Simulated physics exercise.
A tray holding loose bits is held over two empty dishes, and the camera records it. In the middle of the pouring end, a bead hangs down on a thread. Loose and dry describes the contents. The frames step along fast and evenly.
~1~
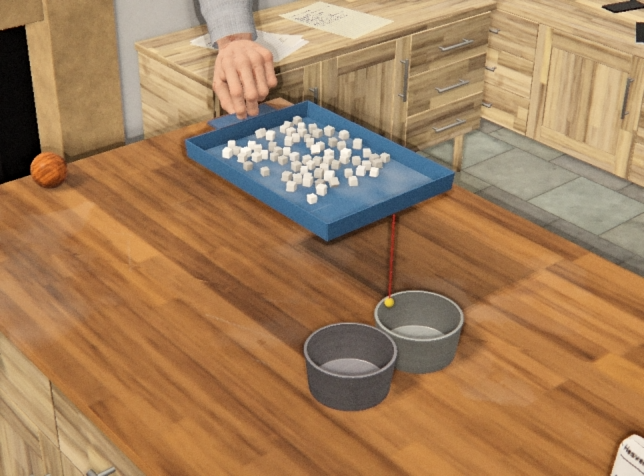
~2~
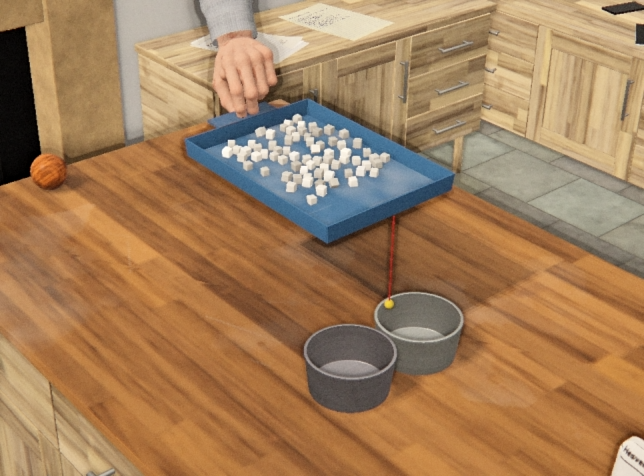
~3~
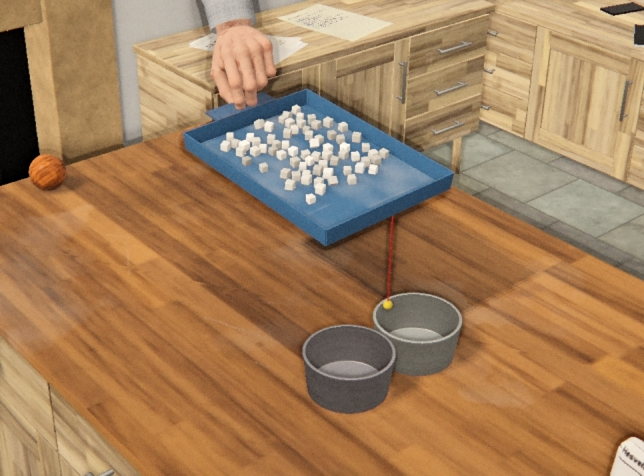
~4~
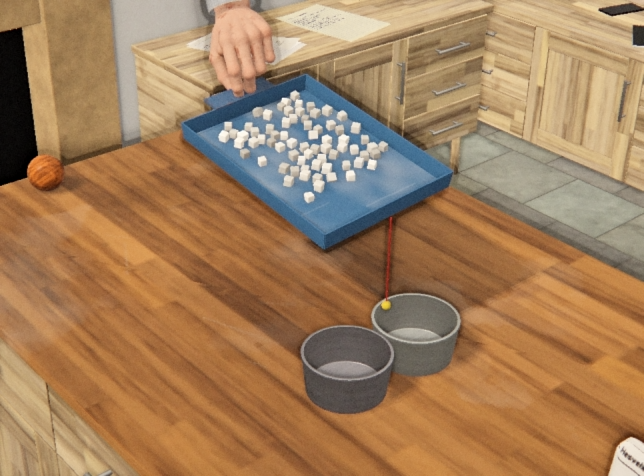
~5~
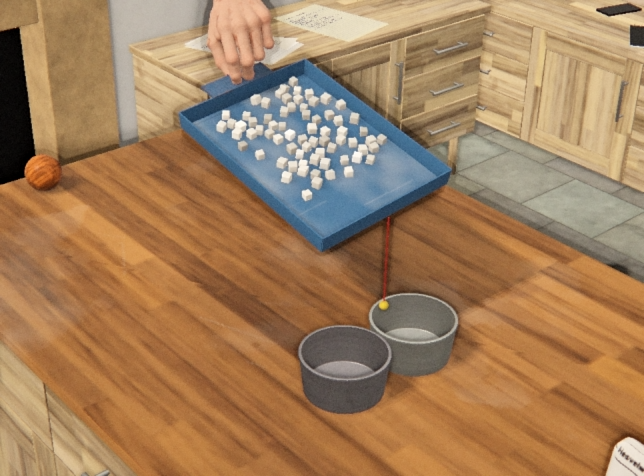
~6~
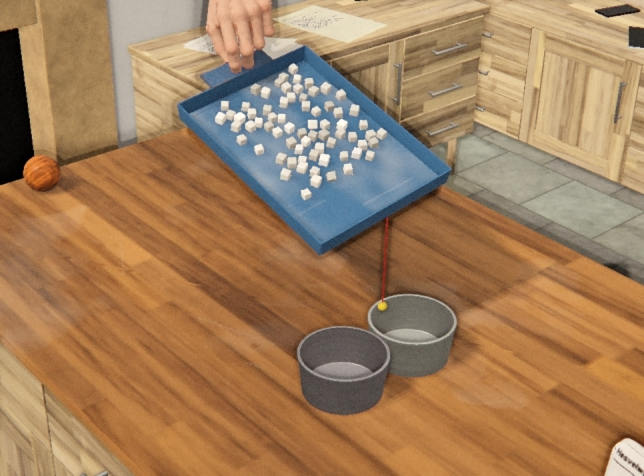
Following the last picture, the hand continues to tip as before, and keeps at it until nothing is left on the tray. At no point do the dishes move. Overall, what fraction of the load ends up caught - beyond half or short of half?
Most of the load lands in the dishes.
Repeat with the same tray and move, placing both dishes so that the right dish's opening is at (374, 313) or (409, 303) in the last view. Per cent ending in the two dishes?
It would be near 50 per cent first and near 60 per cent second.
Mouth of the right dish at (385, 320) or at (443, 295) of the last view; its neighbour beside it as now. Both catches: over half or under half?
Place 1: Higher than half; place 2: Lower than half.
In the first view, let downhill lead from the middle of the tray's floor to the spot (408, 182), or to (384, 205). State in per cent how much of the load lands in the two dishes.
Well, 20 percent for one and then 40 percent for the other.
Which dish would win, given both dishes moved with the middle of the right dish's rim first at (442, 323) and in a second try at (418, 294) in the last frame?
In the first try it's the one on the left, and in the second it's the one on the left.
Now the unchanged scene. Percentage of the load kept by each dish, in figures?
The left dish ends up with around 80 percent of the load, the right dish with around 0 percent.
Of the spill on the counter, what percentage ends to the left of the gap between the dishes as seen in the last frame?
Share to the left: Near 90 per cent.
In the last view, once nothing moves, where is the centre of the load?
Roughly at (340, 384), give or take.
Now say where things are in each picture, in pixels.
In the first frame, corners of the pouring end near (328, 223) and (452, 172), level; middle of the load near (307, 160), sugar cubes; left dish near (380, 385); right dish near (448, 349); bead on its thread near (389, 303).
In the second frame, corners of the pouring end near (328, 225) and (452, 173), level; middle of the load near (307, 160).
In the third frame, corners of the pouring end near (327, 229) and (452, 172), tipped barely, lowest at the left corner; middle of the load near (306, 155).
In the fourth frame, corners of the pouring end near (325, 233) and (451, 171), tipped a little, lowest at the left corner; middle of the load near (304, 148).
In the fifth frame, corners of the pouring end near (323, 237) and (449, 169), tipped a little, lowest at the left corner; middle of the load near (303, 140).
In the sixth frame, corners of the pouring end near (322, 242) and (449, 169), tipped clearly, lowest at the left corner; middle of the load near (302, 134); left dish near (373, 389); right dish near (442, 352).
Shortly afterwards, tray tipped steeply; all but a few on the tray; only a few in the air.
Next, tray tipped past a quarter turn; all but a few on the tray; a little in the left dish; only a few in the air.
Some moments later, tray tipped past a quarter turn; the bulk in the left dish; near a quarter outside both.
In the end, tray tipped past a quarter turn; the bulk in the left dish; none at all in the right dish; near a quarter outside both.
